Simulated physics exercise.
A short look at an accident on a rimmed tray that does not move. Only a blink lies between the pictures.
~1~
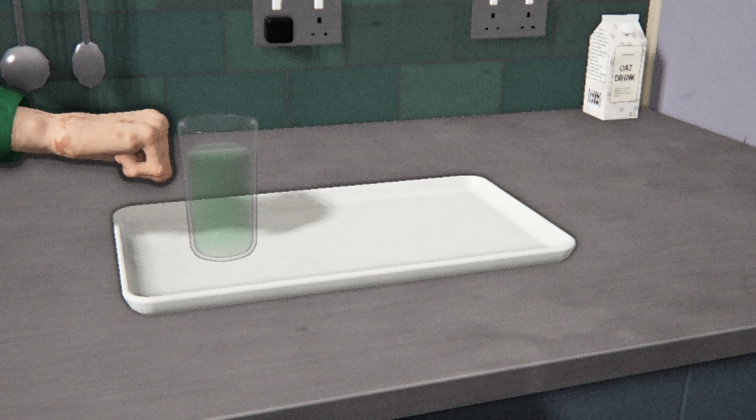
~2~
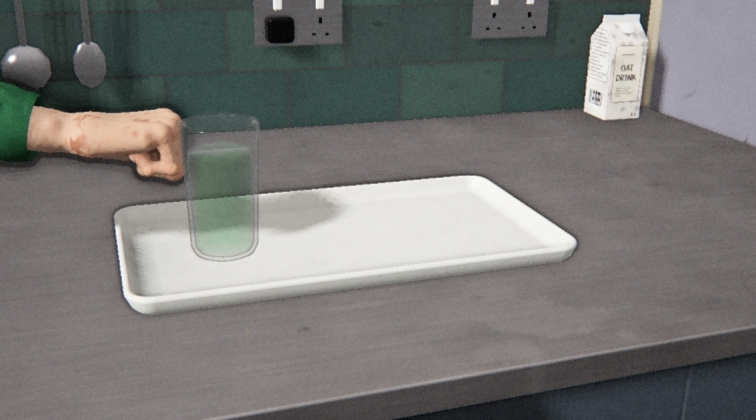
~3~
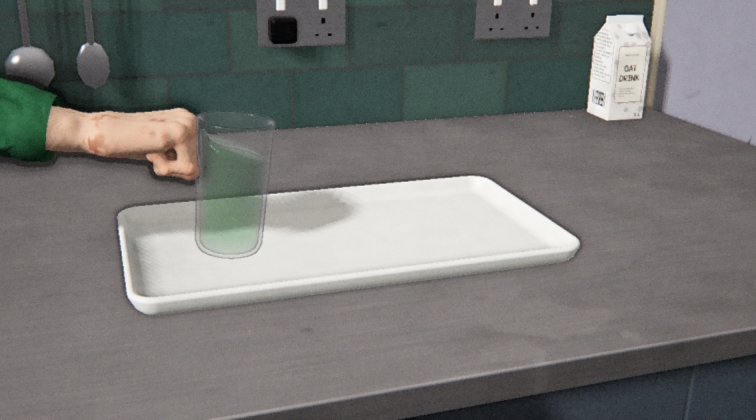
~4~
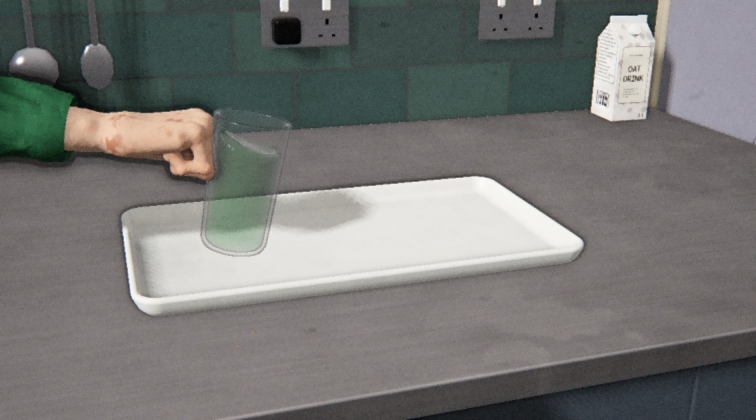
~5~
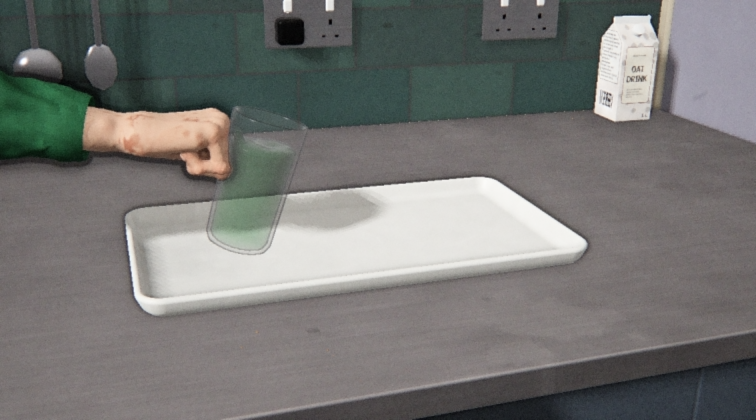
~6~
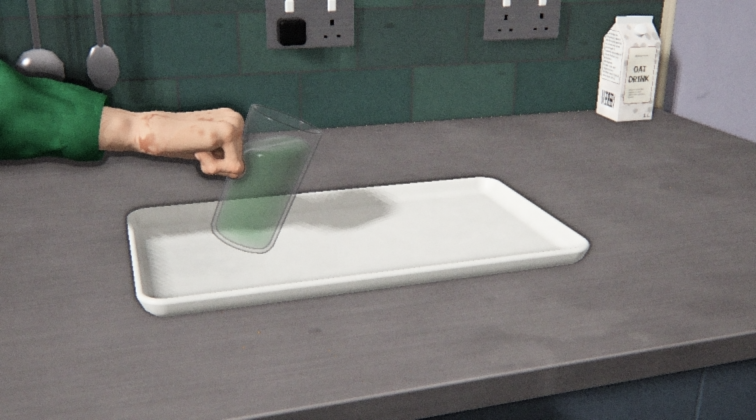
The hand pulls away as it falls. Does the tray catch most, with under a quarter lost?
As it turns out, more than a quarter leaves the tray.
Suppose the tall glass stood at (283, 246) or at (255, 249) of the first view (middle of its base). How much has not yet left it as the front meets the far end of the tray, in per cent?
The first gives 70 %, the second 70 %.
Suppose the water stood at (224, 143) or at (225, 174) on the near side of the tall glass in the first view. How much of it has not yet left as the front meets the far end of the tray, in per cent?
In turn 55 and 65 in a hundred.
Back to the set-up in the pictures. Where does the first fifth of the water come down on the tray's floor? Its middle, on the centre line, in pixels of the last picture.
Around (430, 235).
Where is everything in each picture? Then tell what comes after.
It leans 0°; its right rim is at (254, 122); the water meets the walls at (184, 152) and (251, 147); the tray's far rim is at (523, 208); the tray is clear ahead, in the first frame.
It leans 0°; its right rim is at (256, 122); the water meets the walls at (186, 152) and (251, 147), in the second frame.
It leans 6°; its right rim is at (272, 123); the water meets the walls at (200, 131) and (263, 152), in the third frame.
It leans 11°; its right rim is at (288, 125); the water meets the walls at (216, 123) and (279, 150), in the fourth frame.
It leans 17°; its right rim is at (305, 128); the water meets the walls at (229, 148) and (294, 145), in the fifth frame.
It leans 23°; its right rim is at (319, 133); the water meets the walls at (233, 163) and (306, 139), in the sixth frame.
A moment on, the tall glass is falling and 100 per cent is in the glass, 0 on the tray and 0 above or beyond its rim.
Next, the tall glass lies on its side and 81 per cent is in the glass, 4 on the tray and 15 above or beyond its rim.
Then the tall glass lies on its side and 49 per cent is in the glass, 37 on the tray and 14 above or beyond its rim.
Later the tall glass lies on its side and 26 per cent is in the glass, 35 on the tray and 40 above or beyond its rim.
Finally, 60 per cent is held by tray and glass, 40 is off the tray.
